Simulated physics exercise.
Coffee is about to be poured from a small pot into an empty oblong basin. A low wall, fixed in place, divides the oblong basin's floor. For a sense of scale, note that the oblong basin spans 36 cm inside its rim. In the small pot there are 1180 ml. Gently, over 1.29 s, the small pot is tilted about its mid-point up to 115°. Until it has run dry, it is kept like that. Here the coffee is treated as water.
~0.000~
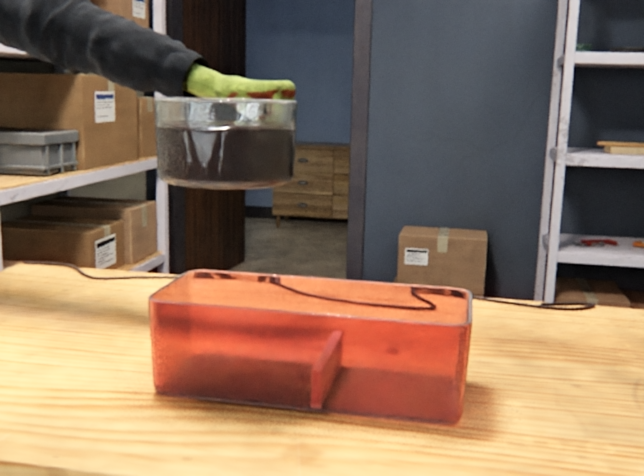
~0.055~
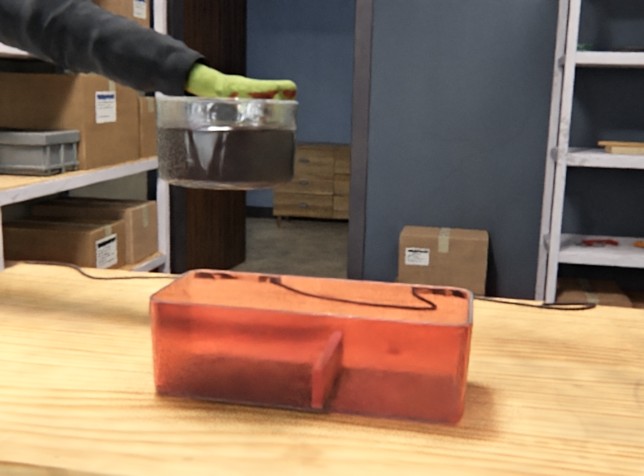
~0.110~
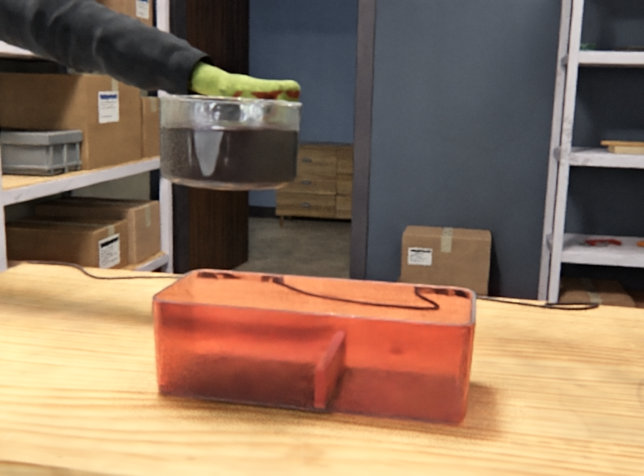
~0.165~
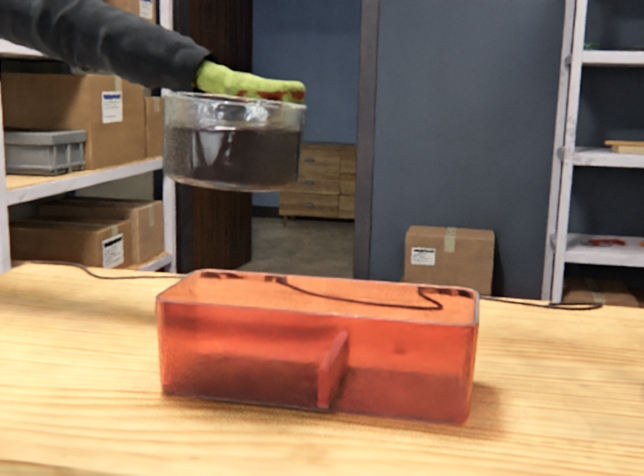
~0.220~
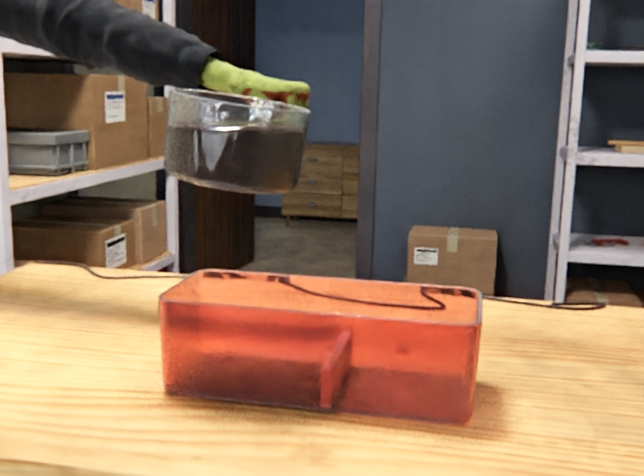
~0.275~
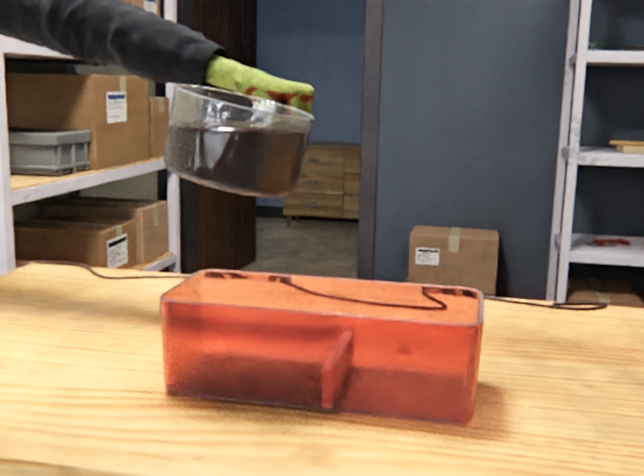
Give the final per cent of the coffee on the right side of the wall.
The right side ends with about 66 per cent.
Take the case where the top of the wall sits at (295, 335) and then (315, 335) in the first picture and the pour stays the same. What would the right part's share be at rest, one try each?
90 then 75 %.
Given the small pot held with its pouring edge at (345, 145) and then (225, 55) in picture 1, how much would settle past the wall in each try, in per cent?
90 per cent first, 10 per cent second.
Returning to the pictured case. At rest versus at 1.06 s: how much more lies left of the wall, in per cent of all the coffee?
About 22 per cent.
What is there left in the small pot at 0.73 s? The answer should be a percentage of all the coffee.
I reckon about 64 in a hundred is still held.
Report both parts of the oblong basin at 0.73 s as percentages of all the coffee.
1 on the left, 6 on the right, roughly.
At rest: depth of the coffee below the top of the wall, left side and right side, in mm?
Left roughly 32 mm; right roughly 10 mm.
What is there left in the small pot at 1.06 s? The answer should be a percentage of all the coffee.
Remaining share: Approx. 10 %.
After 0.73 s the tilt is 69° and 63 per cent is still to pour, 1 is left of the wall and 6 right of it.
After 1.06 s the tilt is 106° and 10 per cent is still to pour, 12 is left of the wall and 65 right of it.
After 1.41 s the tilt is 115° and 0 per cent is still to pour, 31 is left of the wall and 67 right of it.
After 1.79 s the tilt is 115° and 0 per cent is still to pour, 33 is left of the wall and 66 right of it.
In the end 33 per cent lies left of the wall, 66 right of it and 1 outside.
